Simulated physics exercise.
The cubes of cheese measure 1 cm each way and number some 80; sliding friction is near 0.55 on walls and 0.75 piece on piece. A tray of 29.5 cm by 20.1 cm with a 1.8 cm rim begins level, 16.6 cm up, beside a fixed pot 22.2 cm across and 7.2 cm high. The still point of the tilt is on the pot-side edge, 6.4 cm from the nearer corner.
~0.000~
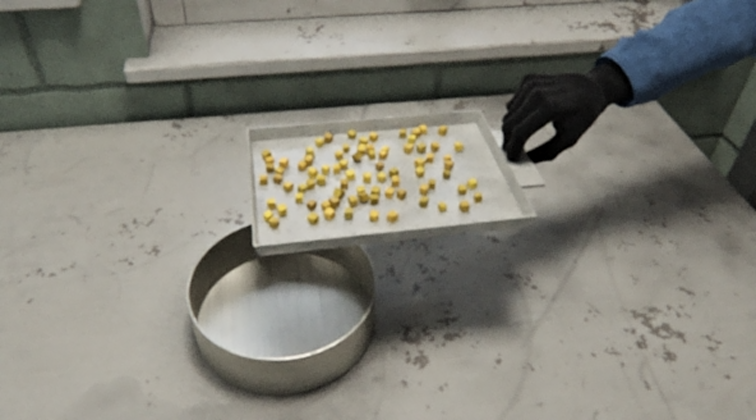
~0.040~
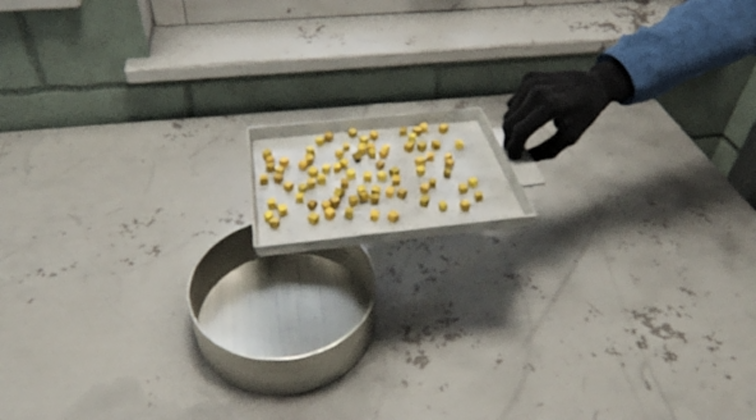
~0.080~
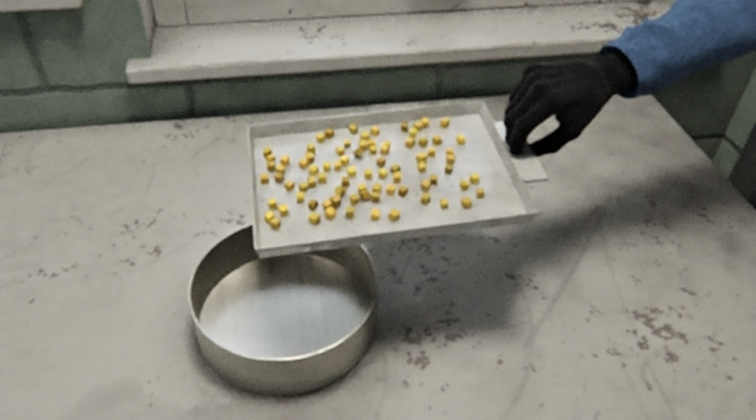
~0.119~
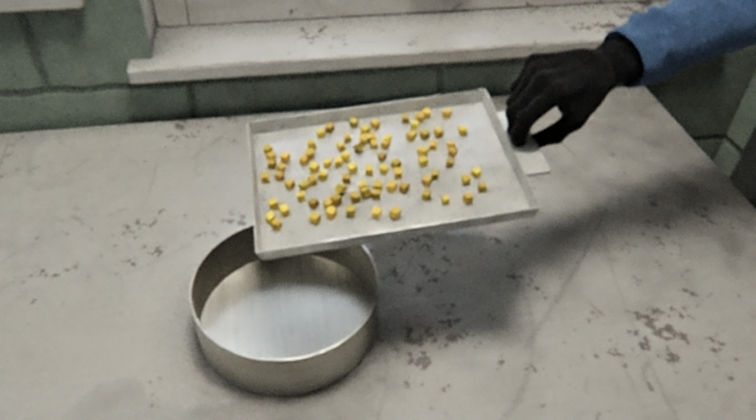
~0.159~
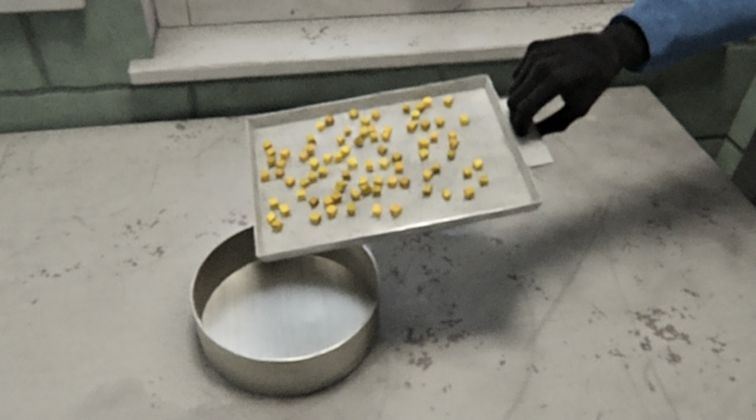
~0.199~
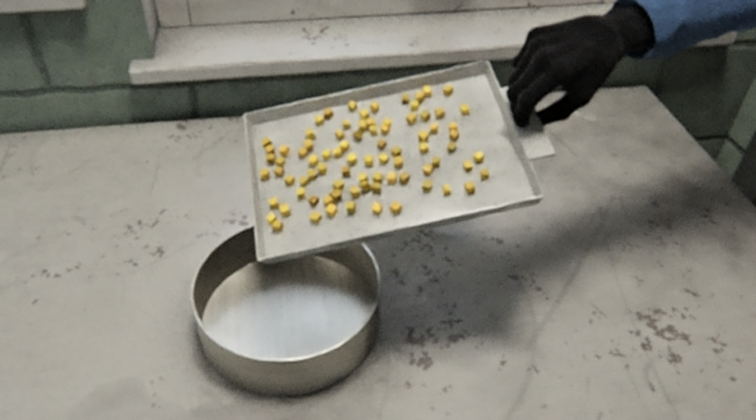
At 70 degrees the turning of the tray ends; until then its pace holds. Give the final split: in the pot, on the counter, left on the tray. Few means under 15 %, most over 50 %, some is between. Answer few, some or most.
Pot most, counter few, tray some.
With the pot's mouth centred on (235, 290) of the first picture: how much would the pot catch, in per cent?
Some 65 per cent.
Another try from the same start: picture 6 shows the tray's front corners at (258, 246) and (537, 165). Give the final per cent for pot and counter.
Pot 25, counter 40.
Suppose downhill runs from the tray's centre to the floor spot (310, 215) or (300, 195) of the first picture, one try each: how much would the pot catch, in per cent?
Some 60 and 30 per cent.
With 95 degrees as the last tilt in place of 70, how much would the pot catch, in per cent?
In that case some 90 per cent.
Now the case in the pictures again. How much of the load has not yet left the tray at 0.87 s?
About 35 per cent.
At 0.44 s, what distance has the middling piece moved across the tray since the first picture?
Roughly 1 cm.
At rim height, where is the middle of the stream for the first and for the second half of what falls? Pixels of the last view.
First near (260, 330), later near (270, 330).
After 0.44 s, tilt 44 degrees; the tray holds 100 %, the pot 0 %.
Then, at 0.59 s, tilt 61 degrees; the tray holds 100 %, the pot 0 %.
Then, at 0.87 s, tilt 70 degrees; the tray holds 35 %, the pot 55 %.
In the end, at 2.0 s, pot 65 %, counter 5 %, tray 30 %.
